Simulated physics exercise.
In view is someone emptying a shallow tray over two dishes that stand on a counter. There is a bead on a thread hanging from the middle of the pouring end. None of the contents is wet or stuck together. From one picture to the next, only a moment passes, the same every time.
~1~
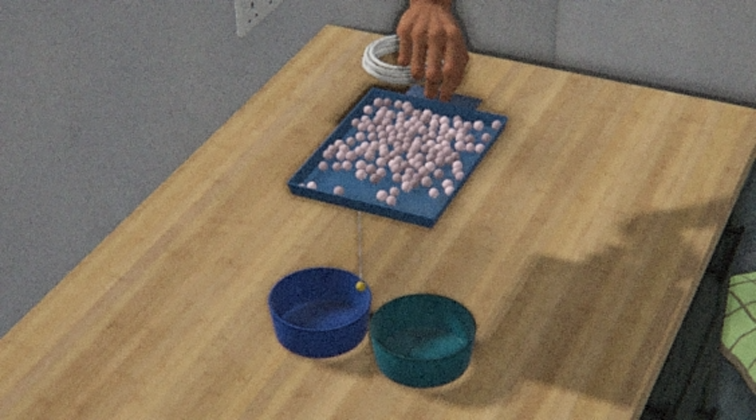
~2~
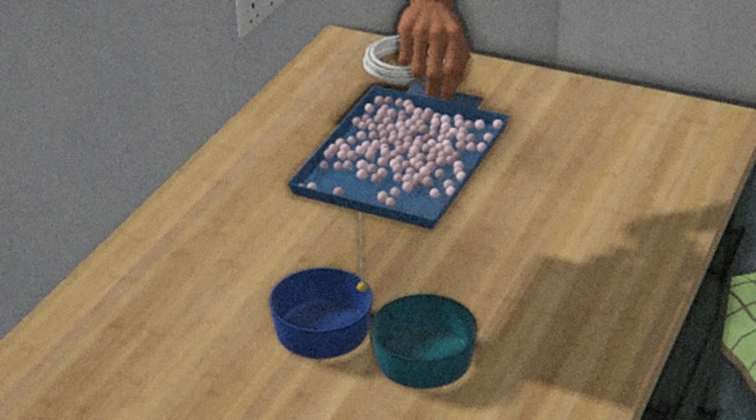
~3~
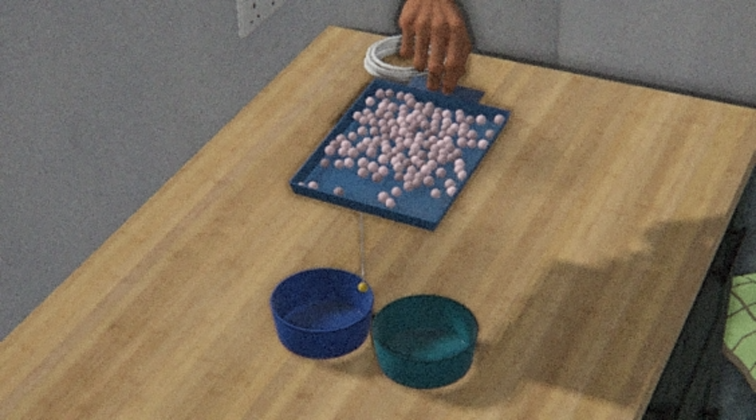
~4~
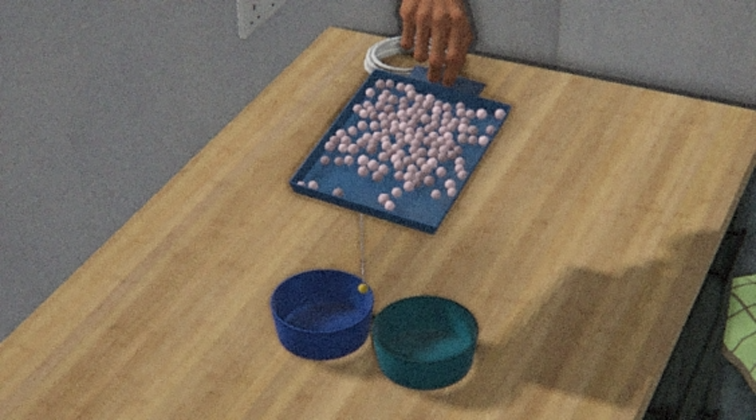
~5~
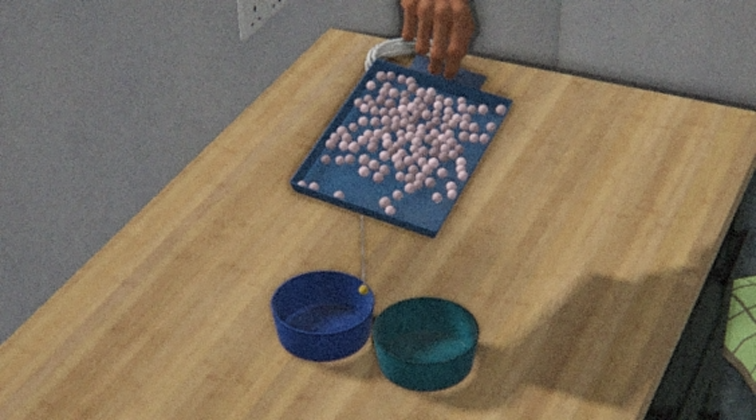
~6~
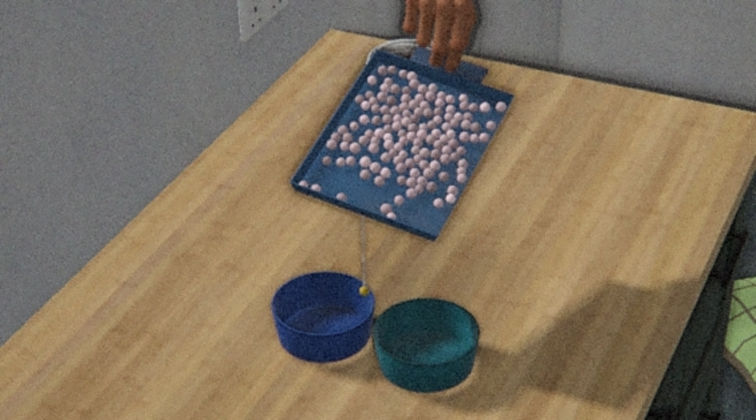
On a wooden counter, a hand slowly raised the back of a blue tray of small pink balls above a blue dish and a green one, and the tray's front edge dipped toward the right corner.
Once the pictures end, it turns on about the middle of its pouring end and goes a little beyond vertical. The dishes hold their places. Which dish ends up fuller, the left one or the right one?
The right one.
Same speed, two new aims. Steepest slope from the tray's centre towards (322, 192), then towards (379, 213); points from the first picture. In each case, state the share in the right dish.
Around 0 per cent first, around 60 per cent next.
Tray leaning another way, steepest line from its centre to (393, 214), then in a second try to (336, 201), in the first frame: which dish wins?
First case: The dish at right. Second case: The dish at left.
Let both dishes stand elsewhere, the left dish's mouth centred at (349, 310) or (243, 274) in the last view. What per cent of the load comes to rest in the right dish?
80 %, then 0 %.
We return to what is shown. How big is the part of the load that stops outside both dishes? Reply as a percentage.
0 per cent.
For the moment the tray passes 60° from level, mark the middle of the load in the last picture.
In the last view, the load is centred near (415, 205).
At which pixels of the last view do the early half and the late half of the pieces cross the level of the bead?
The early half goes through (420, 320), the late half through (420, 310).
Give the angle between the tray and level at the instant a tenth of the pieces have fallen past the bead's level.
Around 65 degrees of turn.
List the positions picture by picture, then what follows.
The first picture shows corners of the pouring end at (292, 182) and (432, 216), level; middle of the load at (408, 142), sugar pearls; left dish at (298, 341); right dish at (402, 371); bead on its thread at (361, 287).
The second picture shows corners of the pouring end at (293, 182) and (433, 217), level; middle of the load at (409, 141).
The third picture shows corners of the pouring end at (294, 181) and (434, 219), tipped barely, lowest at the right corner; middle of the load at (410, 137).
The fourth picture shows corners of the pouring end at (294, 181) and (434, 223), tipped a little, lowest at the right corner; middle of the load at (410, 132).
The fifth picture shows corners of the pouring end at (294, 181) and (435, 228), tipped a little, lowest at the right corner; middle of the load at (410, 137).
The sixth picture shows corners of the pouring end at (295, 181) and (435, 232), tipped clearly, lowest at the right corner; middle of the load at (412, 137), nearly all on the move; left dish at (301, 345); right dish at (406, 375).
Soon, tray tipped steeply; most on the tray; a small part in the right dish; a small part in the air.
A while on, tray tipped right over; a small part on the tray; most in the right dish; a stray few outside both; a small part in the air.
Towards the end, tray tipped past a quarter turn; nearly all in the right dish; a stray few in the left dish; a stray few outside both.
Finally, tray tipped past a quarter turn; nearly all in the right dish; a stray few in the left dish; a stray few outside both.
